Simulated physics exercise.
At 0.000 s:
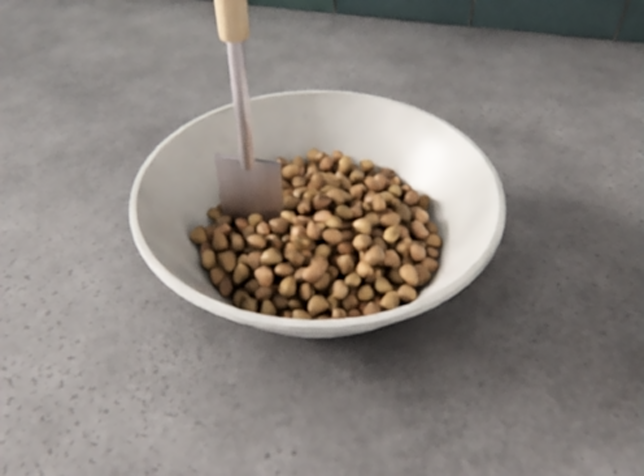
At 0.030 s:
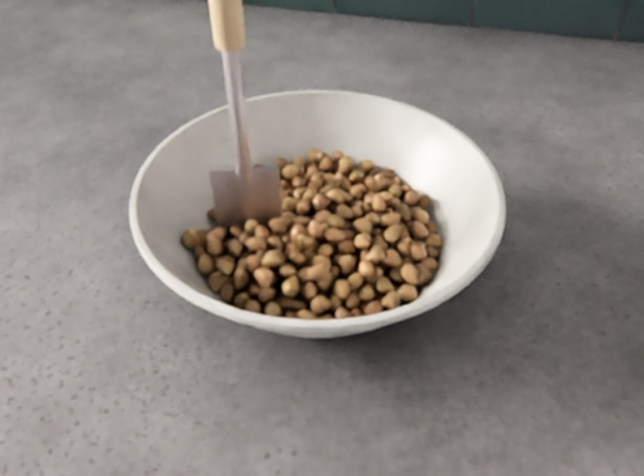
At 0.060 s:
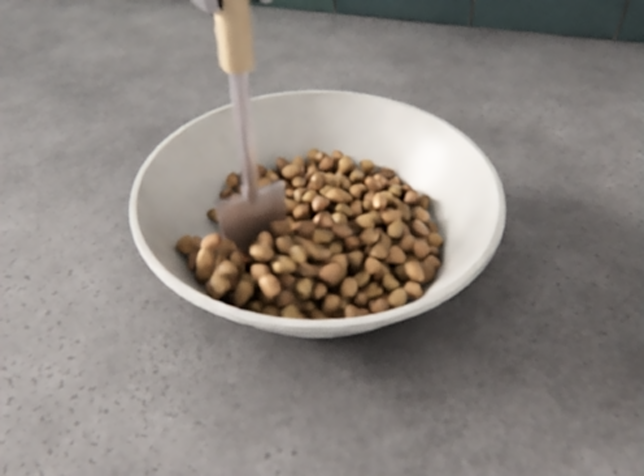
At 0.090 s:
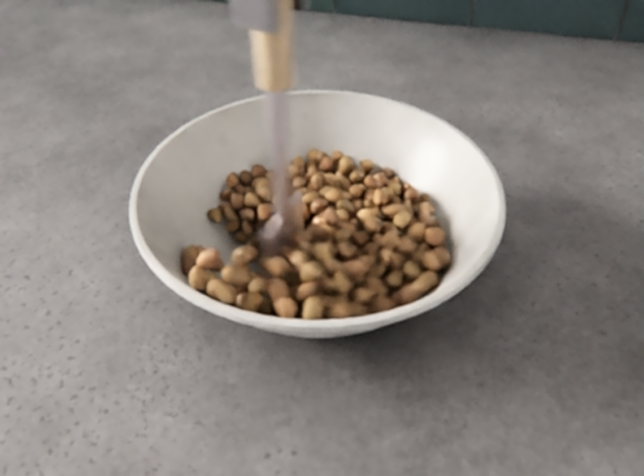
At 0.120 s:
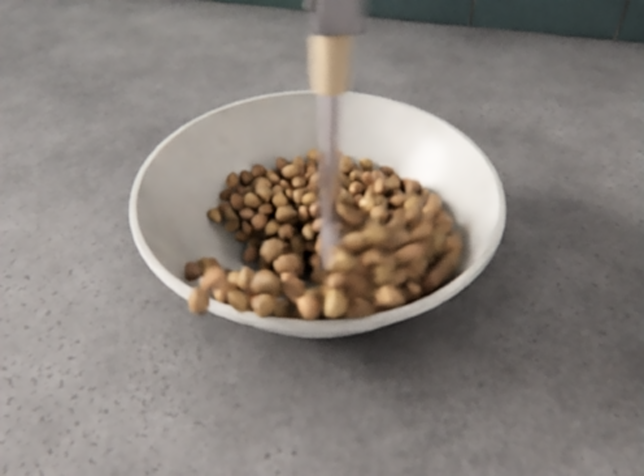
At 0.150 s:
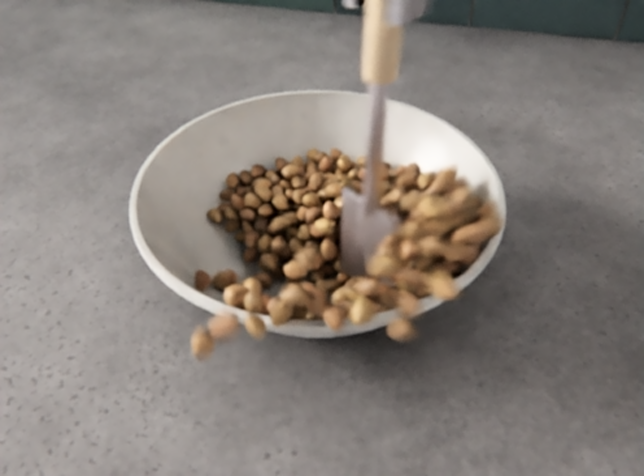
Spatula sweeping through brown beans in a white bowl, curving toward the viewer and right, pushing some over the near rim.
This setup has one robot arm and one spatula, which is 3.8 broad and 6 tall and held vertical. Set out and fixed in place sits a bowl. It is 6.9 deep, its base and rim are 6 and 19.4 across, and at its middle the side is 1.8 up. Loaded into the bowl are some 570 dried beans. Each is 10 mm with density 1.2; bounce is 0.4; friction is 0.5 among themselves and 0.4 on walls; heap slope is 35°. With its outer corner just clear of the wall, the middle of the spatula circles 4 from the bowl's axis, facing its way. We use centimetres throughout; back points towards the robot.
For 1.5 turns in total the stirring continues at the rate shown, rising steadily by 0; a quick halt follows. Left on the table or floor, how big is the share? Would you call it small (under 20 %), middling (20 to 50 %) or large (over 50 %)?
I would call it middling.
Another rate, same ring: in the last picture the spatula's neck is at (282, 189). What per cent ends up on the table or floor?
Roughly 10 per cent.
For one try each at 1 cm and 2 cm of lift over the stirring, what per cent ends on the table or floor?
Try one: Around 30 %; try two: Around 25 %.
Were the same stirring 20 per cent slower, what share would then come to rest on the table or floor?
Near 25 in a hundred, it would be.
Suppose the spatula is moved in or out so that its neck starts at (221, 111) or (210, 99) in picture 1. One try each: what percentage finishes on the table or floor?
Near 35 per cent and near 25 per cent, in that order.
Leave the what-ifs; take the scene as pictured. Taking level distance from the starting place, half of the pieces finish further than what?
Something near 10 cm, measured level.
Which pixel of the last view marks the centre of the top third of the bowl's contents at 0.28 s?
Look near (295, 123) for its middle.
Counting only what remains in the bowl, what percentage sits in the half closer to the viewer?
Roughly 45 percent of it.
By 0.28 s, 294° round, highest piece 12 above the table; 458 in the bowl, 17 on the table or floor, 93 in flight or on the tool.
By 0.42 s, 83° round, highest piece 11 above the table; 377 in the bowl, 136 on the table or floor, 55 in flight or on the tool.
By 0.68 s, 180° round, highest piece 8 above the table; 342 in the bowl, 226 on the table or floor.
By 1.38 s, 180° round, highest piece 8 above the table; 342 in the bowl, 226 on the table or floor.
Final count, 342 in the bowl, 226 on the table or floor. That is 40 % on the table or floor.
